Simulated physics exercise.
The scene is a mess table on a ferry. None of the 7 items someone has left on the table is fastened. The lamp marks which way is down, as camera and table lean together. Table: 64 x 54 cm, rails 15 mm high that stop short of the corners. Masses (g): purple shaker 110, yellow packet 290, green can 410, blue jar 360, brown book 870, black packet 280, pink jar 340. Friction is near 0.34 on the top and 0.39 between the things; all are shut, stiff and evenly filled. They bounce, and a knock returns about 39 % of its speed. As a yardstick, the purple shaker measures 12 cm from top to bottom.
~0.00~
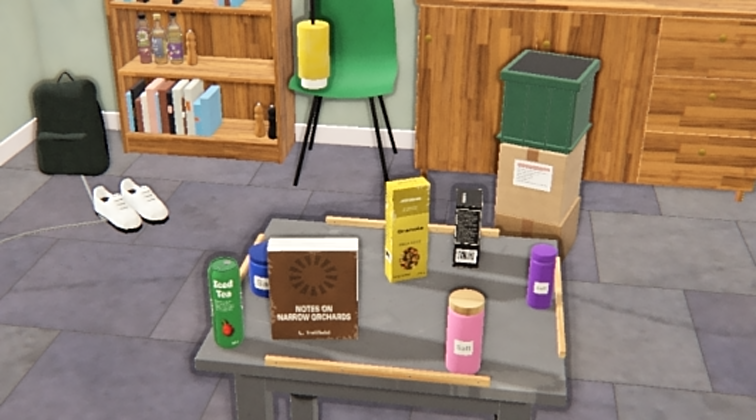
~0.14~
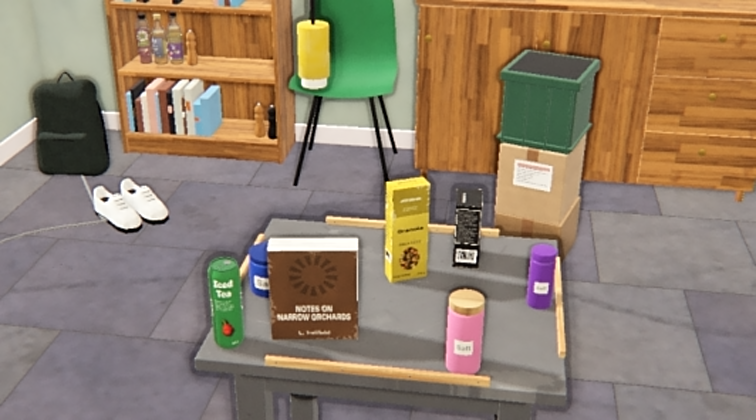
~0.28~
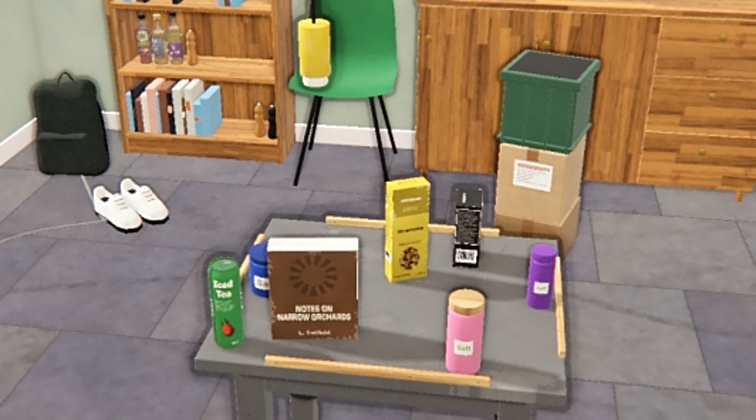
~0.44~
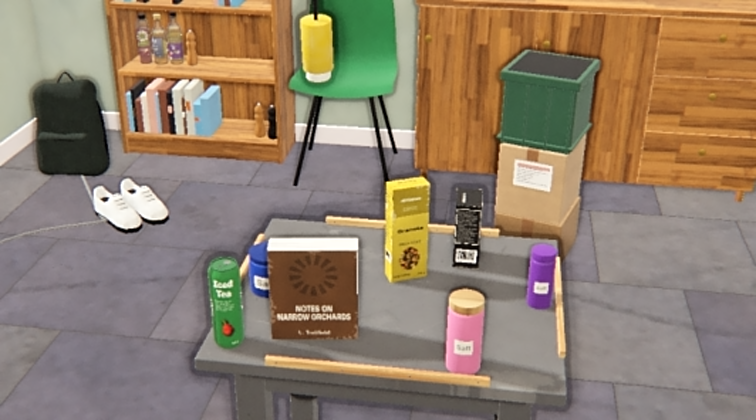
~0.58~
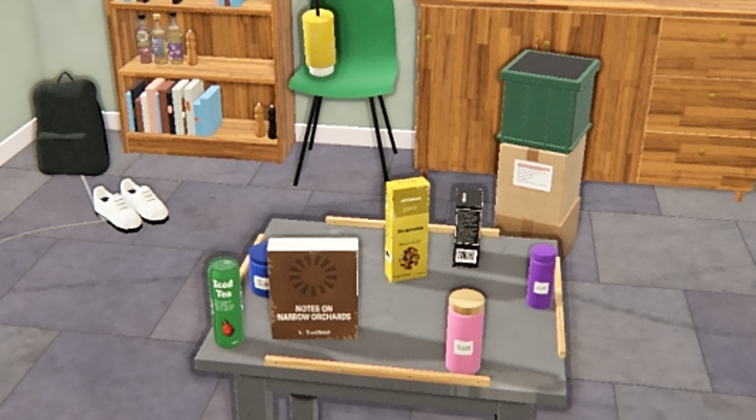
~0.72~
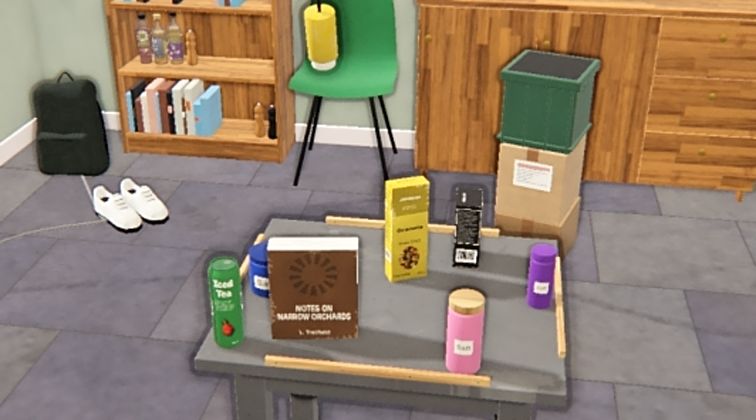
At first, a brown book, a green can, yellow and black packets, and blue, pink and purple containers stand on a railed grey table, with a yellow object hanging before a green chair. The hanging object then drifts slightly right and upward in view, while everything on the table stays put.
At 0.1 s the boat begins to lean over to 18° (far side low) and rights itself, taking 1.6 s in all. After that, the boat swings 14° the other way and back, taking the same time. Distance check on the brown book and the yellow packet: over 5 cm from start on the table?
Brown book over; yellow packet over.
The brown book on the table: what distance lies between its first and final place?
It ends up around 26 cm from its start.
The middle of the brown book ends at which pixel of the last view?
It stops at about (352, 258).
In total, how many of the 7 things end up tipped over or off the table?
2.
After 1.22 s, heel 12°, far side down; yellow packet 72° off its base near (380, 215); brown book on its side near (333, 262); blue jar moved 3 cm.
After 1.62 s, boat level; yellow packet now off the table; brown book on its side near (351, 258); blue jar moved 4 cm.
In the end (3.8 s), off the table, yellow packet; toppled on the table, brown book; the other 5 under 5 cm from the start. At the end, from the last picture's camera, brown book near (352, 258), yellow packet near (386, 405).
